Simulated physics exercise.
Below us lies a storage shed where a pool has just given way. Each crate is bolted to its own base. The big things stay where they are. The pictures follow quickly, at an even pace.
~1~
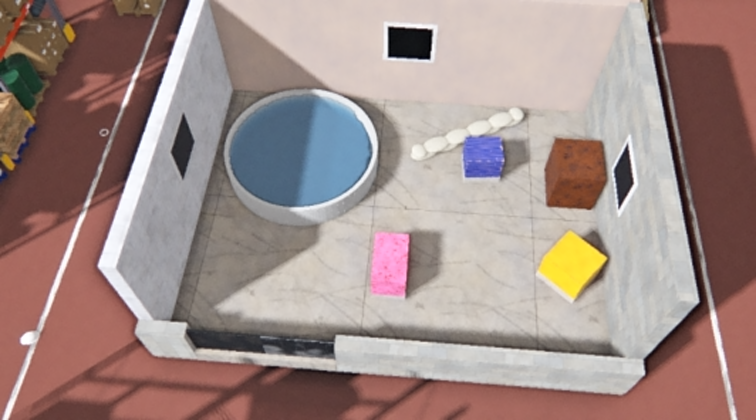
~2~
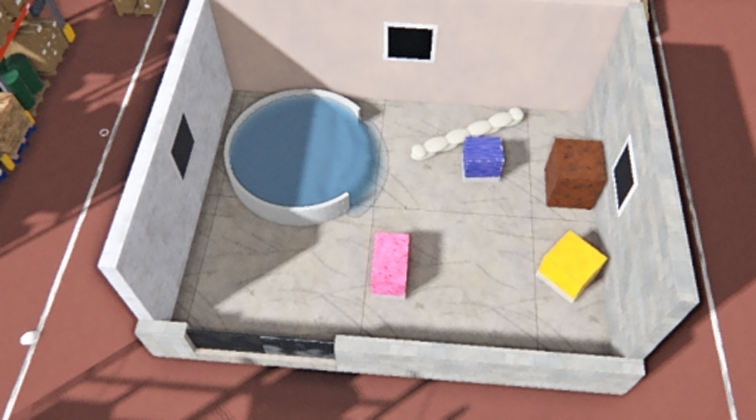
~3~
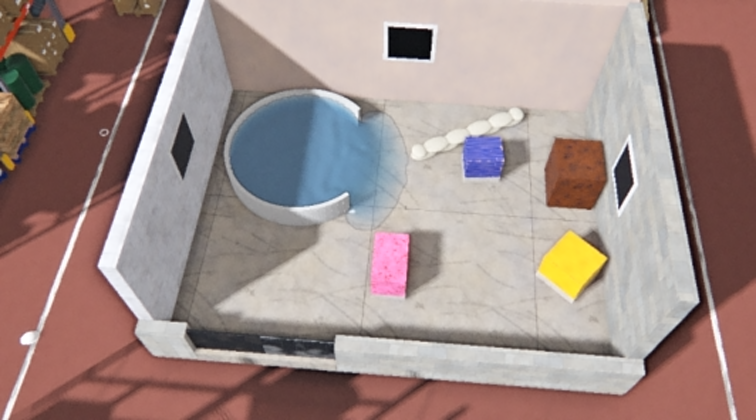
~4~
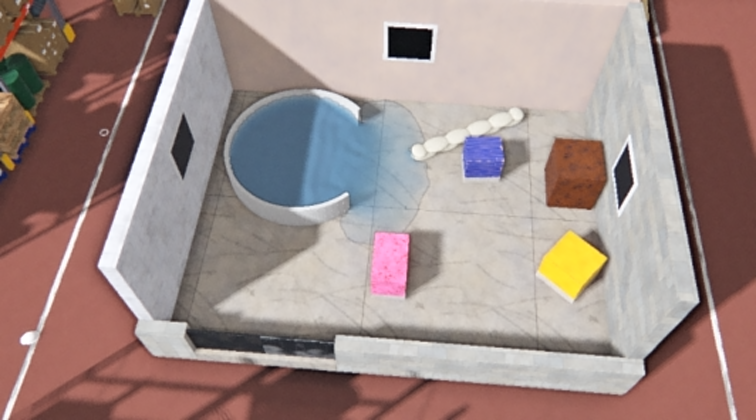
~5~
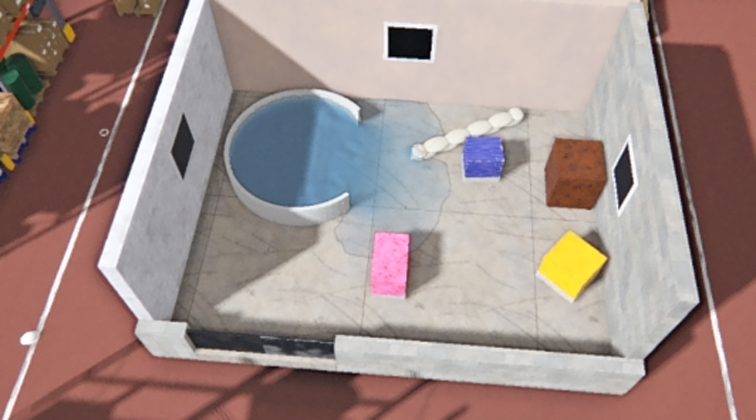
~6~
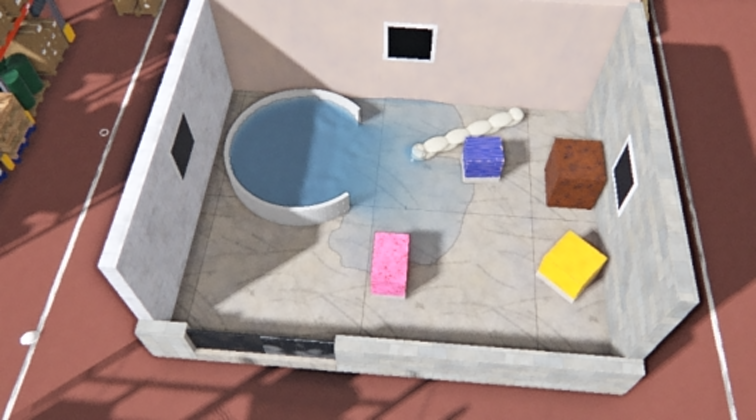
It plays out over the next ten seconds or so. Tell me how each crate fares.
One by one: The blue crate is wetted; the yellow crate is wetted; the pink crate escapes dry.
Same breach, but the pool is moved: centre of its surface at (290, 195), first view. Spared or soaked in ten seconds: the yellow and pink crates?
One by one: Yellow crate takes water; pink crate takes water.
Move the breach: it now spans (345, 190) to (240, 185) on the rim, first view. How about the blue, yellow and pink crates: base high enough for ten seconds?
In short: Blue keeps dry; yellow is topped; pink gets wet.
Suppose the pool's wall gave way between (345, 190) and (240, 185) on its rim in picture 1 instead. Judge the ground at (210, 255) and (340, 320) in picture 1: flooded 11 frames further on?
As listed: Covered, covered.
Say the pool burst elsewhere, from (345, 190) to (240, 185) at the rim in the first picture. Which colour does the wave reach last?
That is the blue-painted one.
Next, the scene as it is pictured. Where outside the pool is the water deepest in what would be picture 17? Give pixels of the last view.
At about (494, 108).
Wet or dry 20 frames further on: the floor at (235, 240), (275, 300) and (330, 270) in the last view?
In turn: Free of water, no water, not flooded.
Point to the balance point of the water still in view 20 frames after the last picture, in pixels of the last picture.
At about (419, 182).
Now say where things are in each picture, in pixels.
Still water in the round tank at (301, 149), in the first picture.
Water pours out at (374, 162) and has run to a hidden place, in the second picture.
The front is at (376, 114), out from the gap at (374, 164), in the third picture.
Water pours out at (374, 164) and has run to (386, 103), in the fourth picture.
The front is at a hidden place, out from the gap at (374, 165), in the fifth picture.
Water pours out at (374, 164) and has run to (448, 105), in the sixth picture.
A moment on, water covers 35 % of the floor; the blue crate water round its plinth, the yellow crate not reached, the pink crate water round its plinth.
Next, water covers 45 % of the floor; the blue crate water round its plinth, the yellow crate water round its plinth, the pink crate water round its plinth.
Then, water covers 60 % of the floor; the blue crate water round its plinth, the yellow crate water round its plinth, the pink crate water round its plinth.
Later, water covers 70 % of the floor; the blue crate water round its plinth, the yellow crate water round its plinth, the pink crate water round its plinth.
In the end, water covers 100 % of the floor; the blue crate was topped, the yellow crate was topped, the pink crate stayed above the water.
